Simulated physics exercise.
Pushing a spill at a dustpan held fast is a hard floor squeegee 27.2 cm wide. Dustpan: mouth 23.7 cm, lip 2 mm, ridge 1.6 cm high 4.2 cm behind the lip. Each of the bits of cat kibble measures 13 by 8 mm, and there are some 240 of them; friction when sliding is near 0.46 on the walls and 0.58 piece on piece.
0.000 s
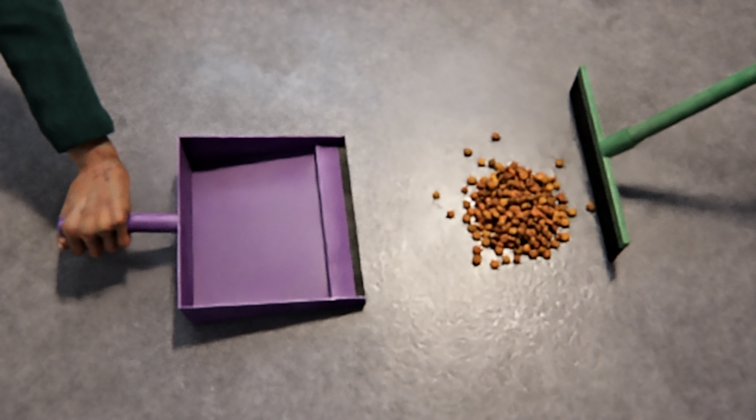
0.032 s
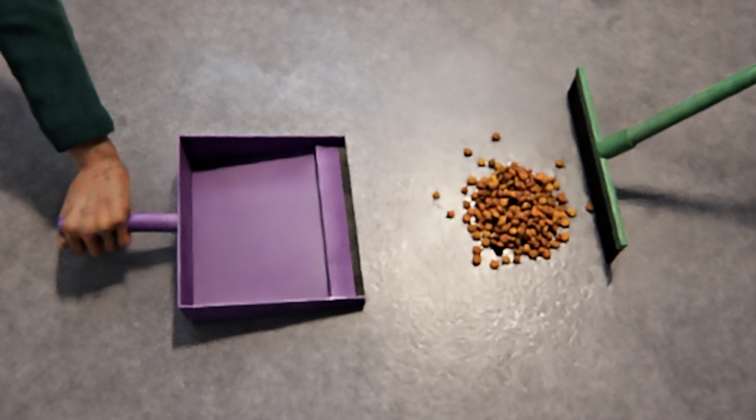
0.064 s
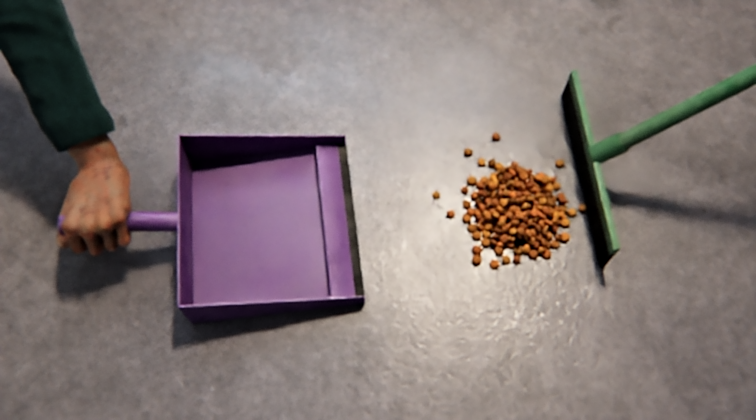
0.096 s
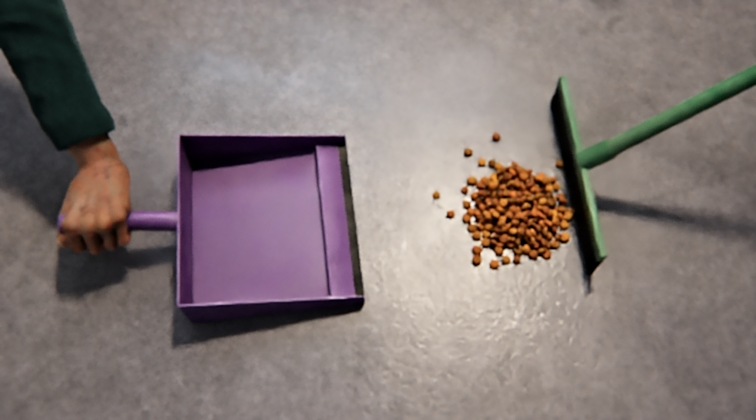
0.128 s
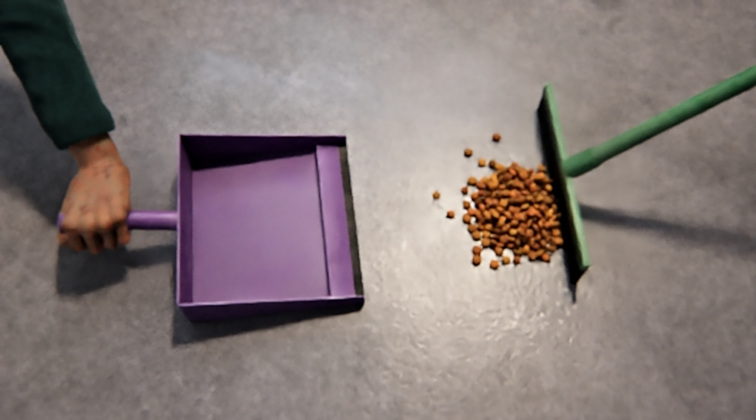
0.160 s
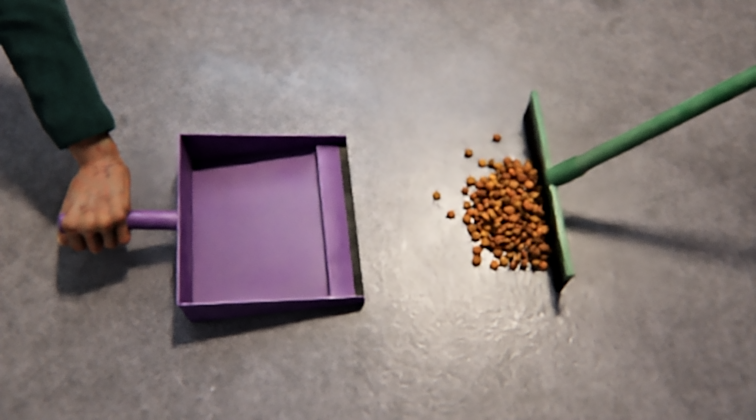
On a grey floor, a green squeegee moves left and pushes into brown kibble while a hand holds a purple dustpan still.
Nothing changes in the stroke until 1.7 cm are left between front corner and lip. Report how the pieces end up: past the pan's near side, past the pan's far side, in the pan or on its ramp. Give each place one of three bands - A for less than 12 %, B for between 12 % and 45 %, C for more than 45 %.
As I see it, past the pan's near side: An intermediate share. Past the pan's far side: A minor share. In the pan or on its ramp: An intermediate share.
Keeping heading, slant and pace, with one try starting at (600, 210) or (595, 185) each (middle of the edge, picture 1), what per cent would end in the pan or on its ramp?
The two tries give about 25 % and about 35 %.
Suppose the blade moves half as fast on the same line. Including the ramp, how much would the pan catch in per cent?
Then roughly 30 per cent.
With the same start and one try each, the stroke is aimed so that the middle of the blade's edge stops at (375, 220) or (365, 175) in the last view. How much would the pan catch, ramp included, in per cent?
Around 55 per cent, and around 55 per cent.
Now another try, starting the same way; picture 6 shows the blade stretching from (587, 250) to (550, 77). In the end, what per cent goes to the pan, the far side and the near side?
That ends as pan 45, far 0, and near 5.
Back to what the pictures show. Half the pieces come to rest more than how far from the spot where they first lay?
I'd say close to 24 cm.
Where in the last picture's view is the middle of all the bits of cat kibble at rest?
Est. centre at rest: (354, 258) px.
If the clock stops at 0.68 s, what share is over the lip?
I'd say around 40 in a hundred has made it so far.
After 0.33 s, middle of the blade 13 cm from the lip; 0 % over the lip, far side 0 %, near side 10 %.
Then, at 0.44 s, middle of the blade 6 cm from the lip; 0 % over the lip, far side 0 %, near side 20 %.
After 0.68 s, middle of the blade 2 cm from the lip; 40 % over the lip, far side 0 %, near side 20 %.
In the end, at 1.3 s, near side 20 %, far side 0 %, pan 40 %, in front of the lip or behind the blade 40 %.
